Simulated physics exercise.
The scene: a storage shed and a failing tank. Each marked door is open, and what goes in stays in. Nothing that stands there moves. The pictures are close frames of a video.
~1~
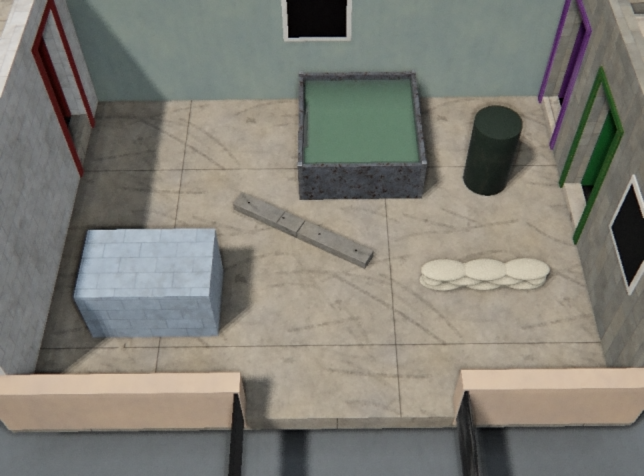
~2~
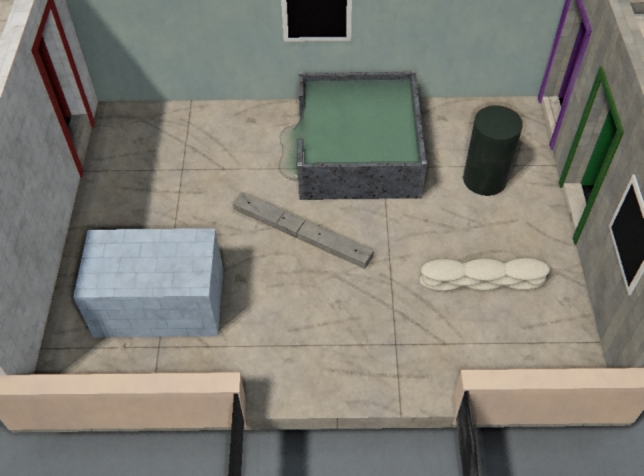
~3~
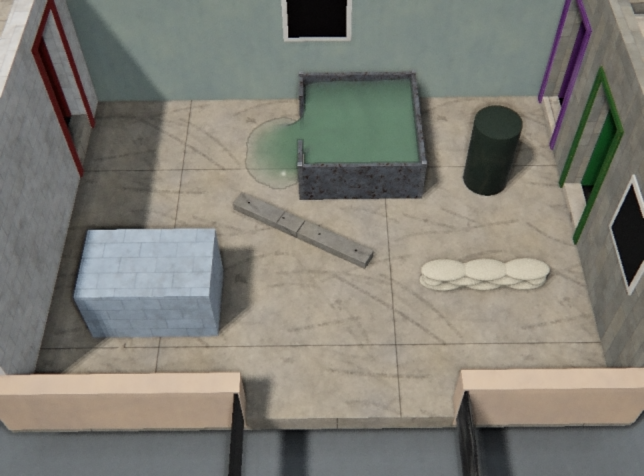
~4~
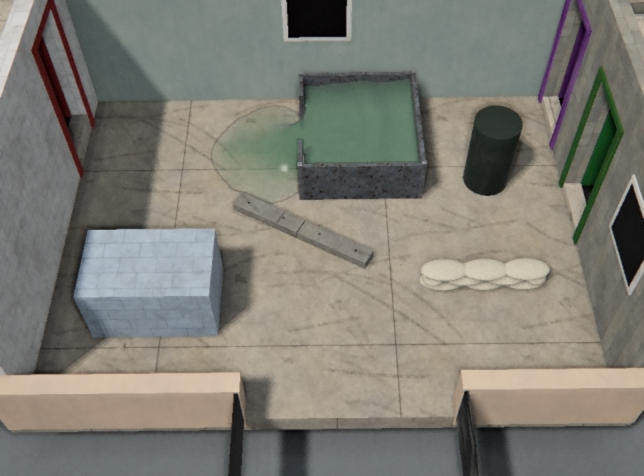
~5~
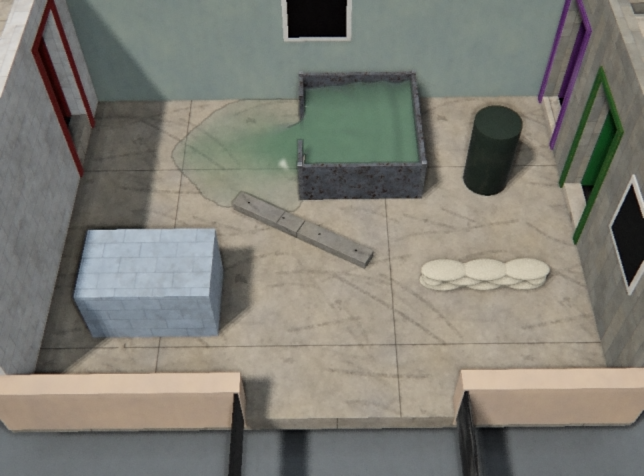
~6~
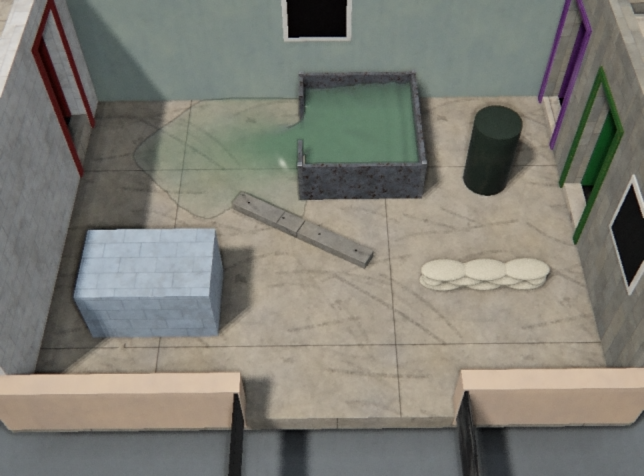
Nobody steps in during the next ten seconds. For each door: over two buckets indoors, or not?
The purple door holds within the limit; the green door holds within the limit; the red door holds within the limit.
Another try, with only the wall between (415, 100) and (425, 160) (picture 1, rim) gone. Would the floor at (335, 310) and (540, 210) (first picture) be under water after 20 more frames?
One after the other: Wet, wet.
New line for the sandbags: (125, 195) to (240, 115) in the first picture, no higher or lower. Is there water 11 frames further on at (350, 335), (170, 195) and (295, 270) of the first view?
In that order: Dry, under water, no water.
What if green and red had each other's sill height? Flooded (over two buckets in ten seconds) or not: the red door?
My reading: Red takes more.
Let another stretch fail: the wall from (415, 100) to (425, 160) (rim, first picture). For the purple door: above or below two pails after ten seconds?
My reading: The purple door passes that mark.
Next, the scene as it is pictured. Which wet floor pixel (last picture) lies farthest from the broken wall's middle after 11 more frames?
Close to (38, 362).
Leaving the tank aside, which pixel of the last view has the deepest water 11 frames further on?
At about (95, 118).
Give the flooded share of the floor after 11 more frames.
Close to 30 %.
A moment on, water covers 25 % of the floor; the purple door not reached, the green door not reached, the red door wet at the sill, nothing in.
Next, water covers 30 % of the floor; the purple door not reached, the green door not reached, the red door wet at the sill, nothing in.
Then, water covers 35 % of the floor; the purple door not reached, the green door not reached, the red door wet at the sill, nothing in.
Later, water covers 55 % of the floor; the purple door not reached, the green door not reached, the red door wet at the sill, nothing in.
In the end, water covers 80 % of the floor; the purple door wet at the sill, nothing in, the green door wet at the sill, nothing in, the red door wet at the sill, nothing in.
